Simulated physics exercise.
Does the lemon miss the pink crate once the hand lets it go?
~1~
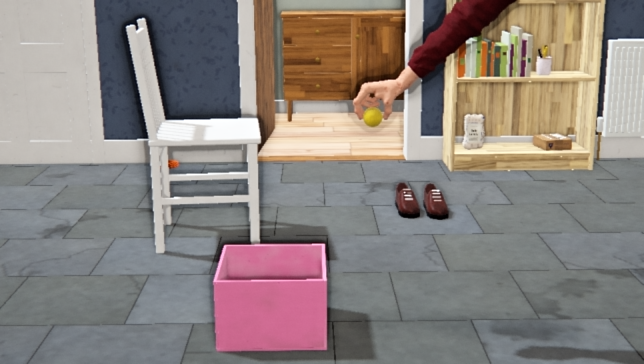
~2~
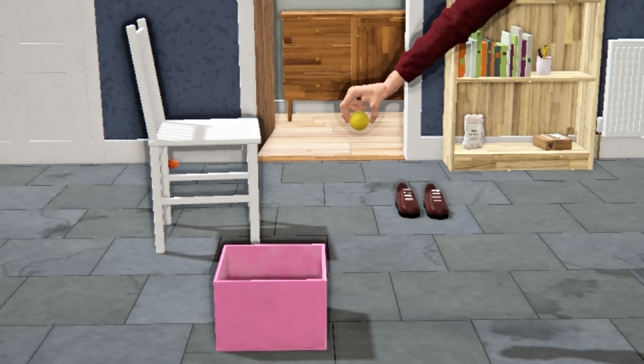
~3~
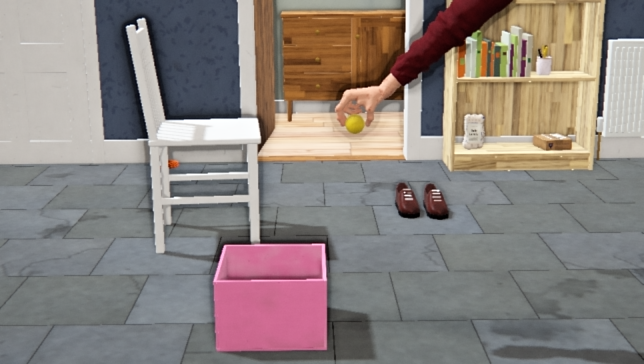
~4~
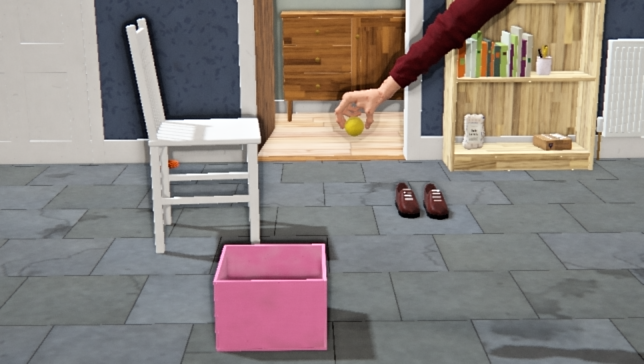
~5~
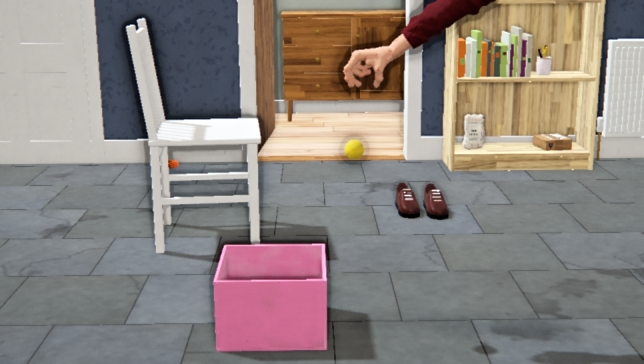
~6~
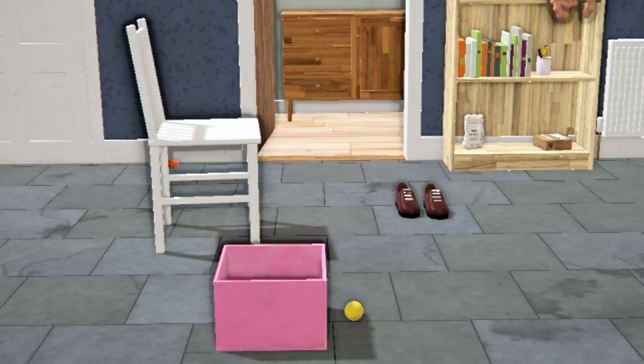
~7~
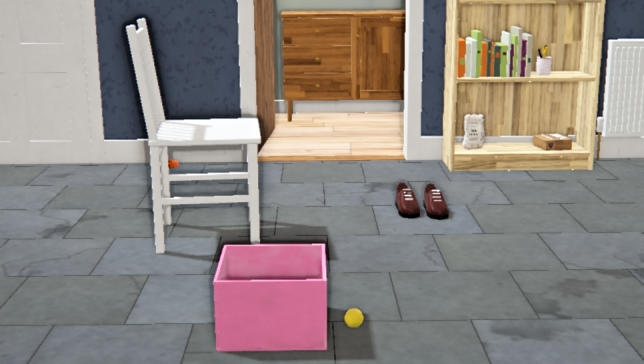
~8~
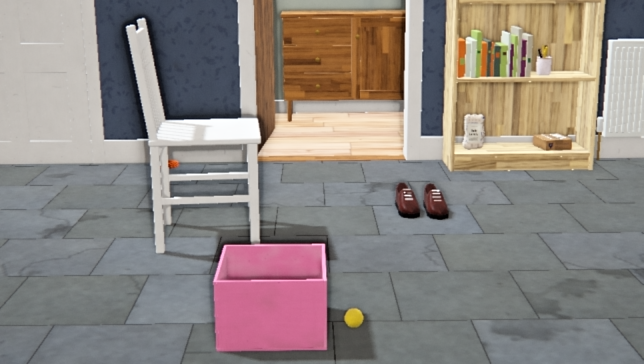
Yes, the lemon misses the crate. It comes down just to the right of it and ends up resting on the floor.
